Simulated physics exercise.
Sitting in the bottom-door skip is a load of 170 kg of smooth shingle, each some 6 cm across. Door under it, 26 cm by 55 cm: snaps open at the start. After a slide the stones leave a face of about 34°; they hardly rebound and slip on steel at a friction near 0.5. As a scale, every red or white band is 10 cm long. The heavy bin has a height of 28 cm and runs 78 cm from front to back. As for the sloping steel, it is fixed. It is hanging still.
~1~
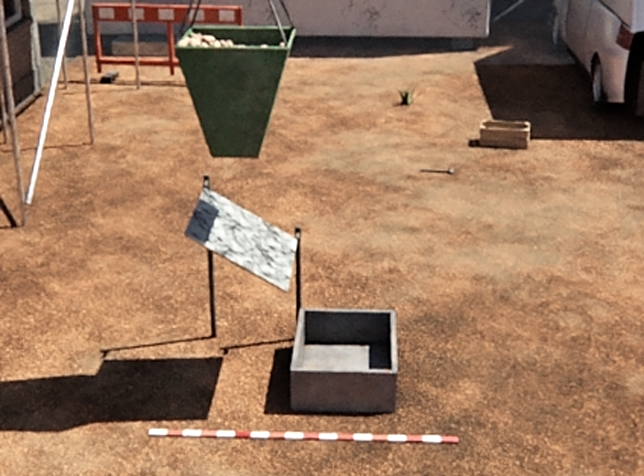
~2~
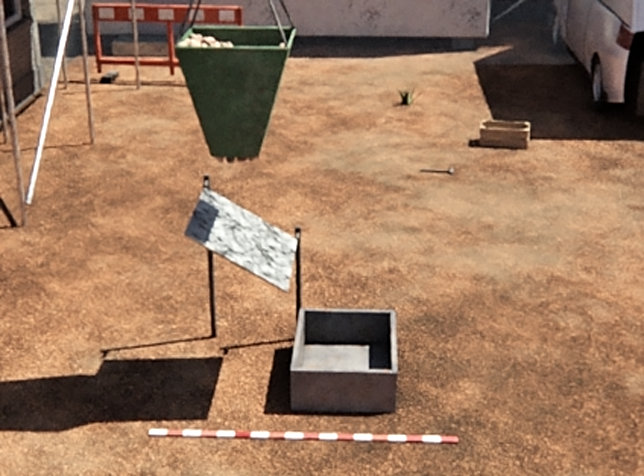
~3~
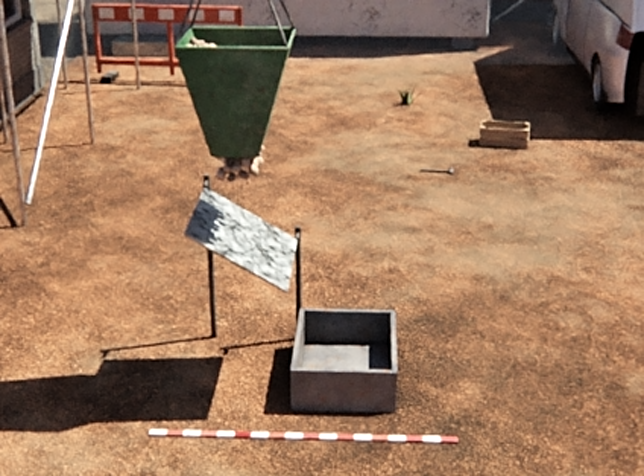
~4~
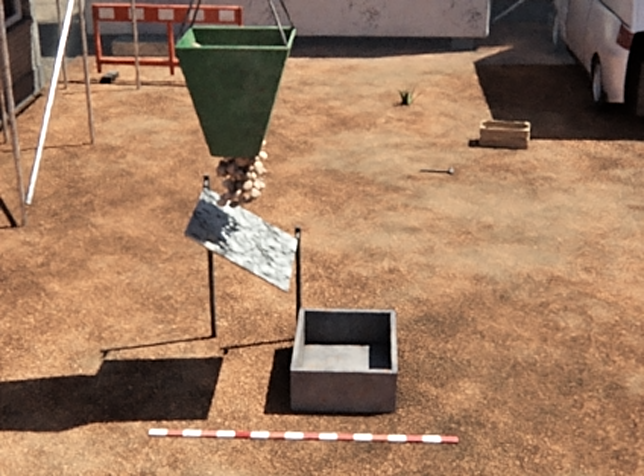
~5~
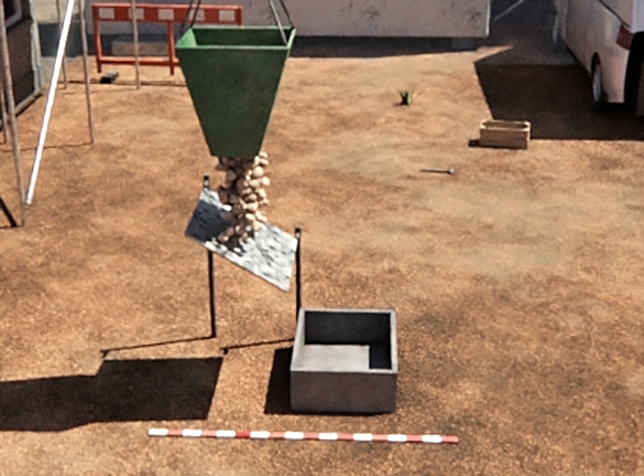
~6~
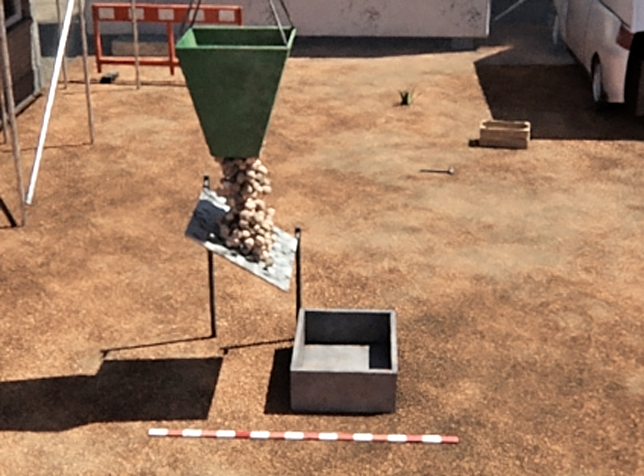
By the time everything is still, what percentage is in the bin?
About 62 per cent is there.
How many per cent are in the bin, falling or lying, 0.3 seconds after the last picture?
Share: Around 20 %.
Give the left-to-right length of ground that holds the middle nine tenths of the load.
Around 100 centimetres.
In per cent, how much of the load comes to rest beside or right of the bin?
Near 35 in a hundred.
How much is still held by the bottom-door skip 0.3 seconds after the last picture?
Still inside: Roughly 20 percent.
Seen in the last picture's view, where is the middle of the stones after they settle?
Centre position approx (366, 366).
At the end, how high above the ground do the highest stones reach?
They end up some 32 centimetres high.
Then, 0.3 s after the last picture, 20 % in the bottom-door skip, 37 % on the steel, 22 % falling or lying left of the bin, 18 % falling or lying in the bin, 4 % falling or lying beside or right of the bin; the stones farthest right are at (392, 336).
Then, 0.7 s after the last picture, 0 % in the bottom-door skip, 21 % on the steel, 9 % falling or lying left of the bin, 49 % falling or lying in the bin, 21 % falling or lying beside or right of the bin; the stones farthest right are at (491, 356).
Then, 1.3 s after the last picture, 0 % in the bottom-door skip, 3 % falling or lying left of the bin, 62 % falling or lying in the bin, 34 % falling or lying beside or right of the bin; the stones farthest right are at (590, 358).
Then, 2.2 s after the last picture, 0 % in the bottom-door skip, 3 % falling or lying left of the bin, 62 % falling or lying in the bin, 35 % falling or lying beside or right of the bin; the stones farthest right are at (624, 354).
Then, 4.1 s after the last picture, 0 % in the bottom-door skip, 3 % left of the bin, 62 % in the bin, 35 % beside or right of the bin; the stones farthest right are at (625, 354).
